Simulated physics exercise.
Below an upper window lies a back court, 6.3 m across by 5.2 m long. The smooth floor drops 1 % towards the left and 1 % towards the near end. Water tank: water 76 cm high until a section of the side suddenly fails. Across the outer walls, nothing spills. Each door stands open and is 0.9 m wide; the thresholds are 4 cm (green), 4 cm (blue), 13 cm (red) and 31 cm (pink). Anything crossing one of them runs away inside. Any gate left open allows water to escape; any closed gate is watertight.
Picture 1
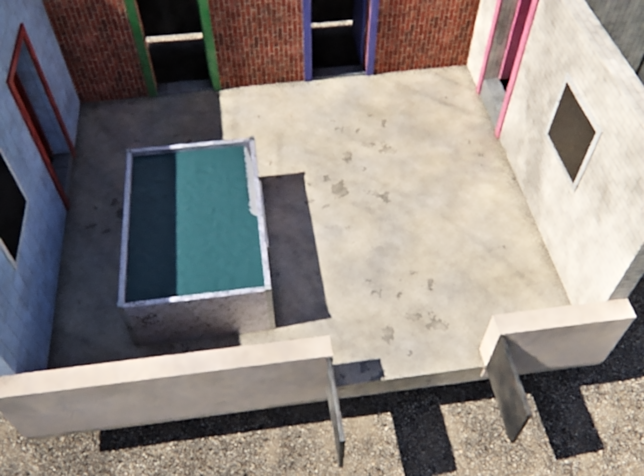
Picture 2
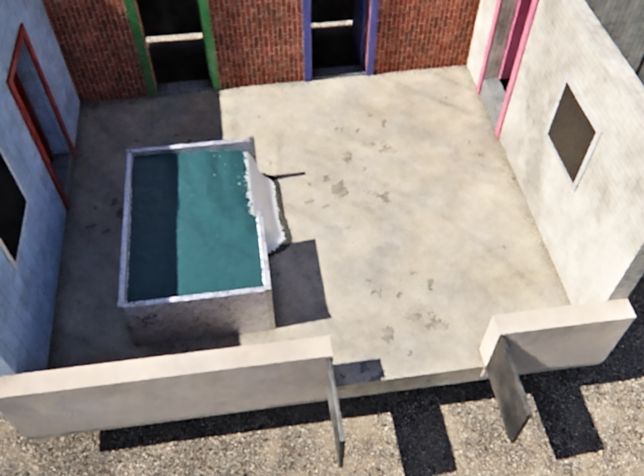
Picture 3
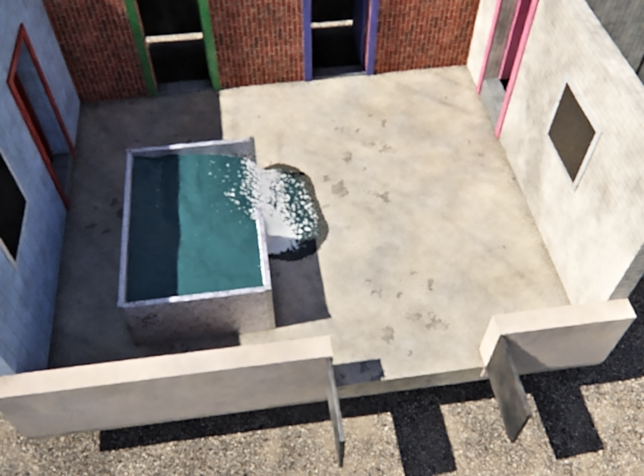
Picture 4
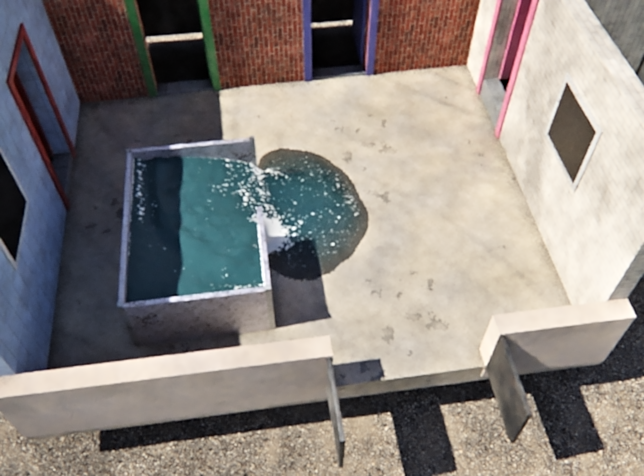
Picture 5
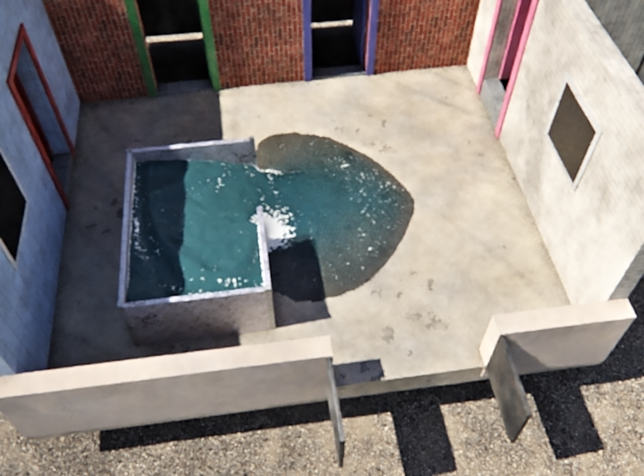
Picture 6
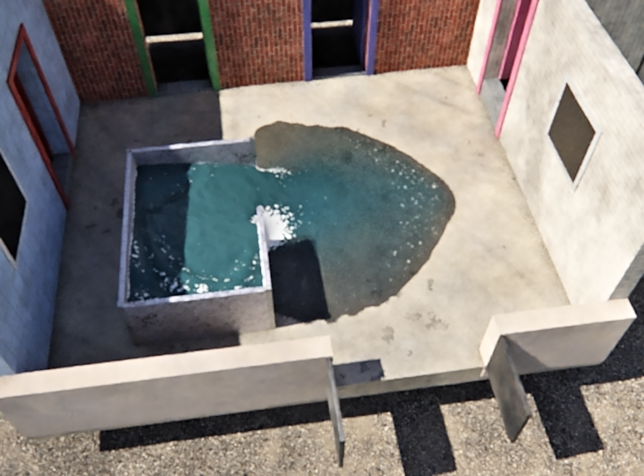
In a sunlit back court seen from above, a rectangular tank stands full of still, blue-green water. Its right side opens and water pours out in a white, foaming burst onto the pale floor. The sheet spreads rightward into a broad, pointed pool while the level in the tank sinks slightly.
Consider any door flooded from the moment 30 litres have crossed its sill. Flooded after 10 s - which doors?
Green door: No. Blue door: Yes. Red door: No. Pink door: No.
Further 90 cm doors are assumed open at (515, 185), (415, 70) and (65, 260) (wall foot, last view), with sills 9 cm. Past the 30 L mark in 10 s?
Note, doorways in listed order: Goes beyond, goes beyond, stays short.
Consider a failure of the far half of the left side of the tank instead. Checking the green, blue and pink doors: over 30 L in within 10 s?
Against that limit: Green above, blue under, pink below.
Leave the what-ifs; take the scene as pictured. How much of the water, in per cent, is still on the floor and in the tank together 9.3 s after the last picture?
I'd say close to 82 percent is still there.
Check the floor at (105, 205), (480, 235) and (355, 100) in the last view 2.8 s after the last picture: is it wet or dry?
Untouched, soaked, soaked.
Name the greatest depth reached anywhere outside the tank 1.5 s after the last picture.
Depth max: Approx. 46 cm.
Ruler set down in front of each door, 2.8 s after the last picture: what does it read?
In cm: Green 0, blue 12, red 0, pink 21.
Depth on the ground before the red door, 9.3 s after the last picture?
It comes to near 10.5 cm.
Then, 0.7 s after the last picture water covers 45 % of the floor and is deepest (40 cm) near (264, 208); green door not reached, blue door not reached, red door not reached, pink door 9 cm at the sill, 0 L in.
Then, 1.5 s after the last picture water covers 50 % of the floor and is deepest (46 cm) near (467, 69); green door not reached, blue door 8 cm at the sill, 15 L in, red door not reached, pink door 25 cm at the sill, 0 L in.
Then, 2.8 s after the last picture water covers 55 % of the floor and is deepest (26 cm) near (582, 334); green door not reached, blue door 12 cm at the sill, 45 L in, red door not reached, pink door 21 cm at the sill, 0 L in.
Then, 5.3 s after the last picture water covers 90 % of the floor and is deepest (18 cm) near (44, 405); green door 5 cm at the sill, 0 L in, blue door 7 cm at the sill, 92 L in, red door not reached, pink door 9 cm at the sill, 0 L in.
Then, 9.3 s after the last picture water covers 100 % of the floor and is deepest (19 cm) near (60, 403); green door 3 cm at the sill, 2 L in, blue door 6 cm at the sill, 104 L in, red door 10 cm at the sill, 0 L in, pink door 6 cm at the sill, 0 L in.
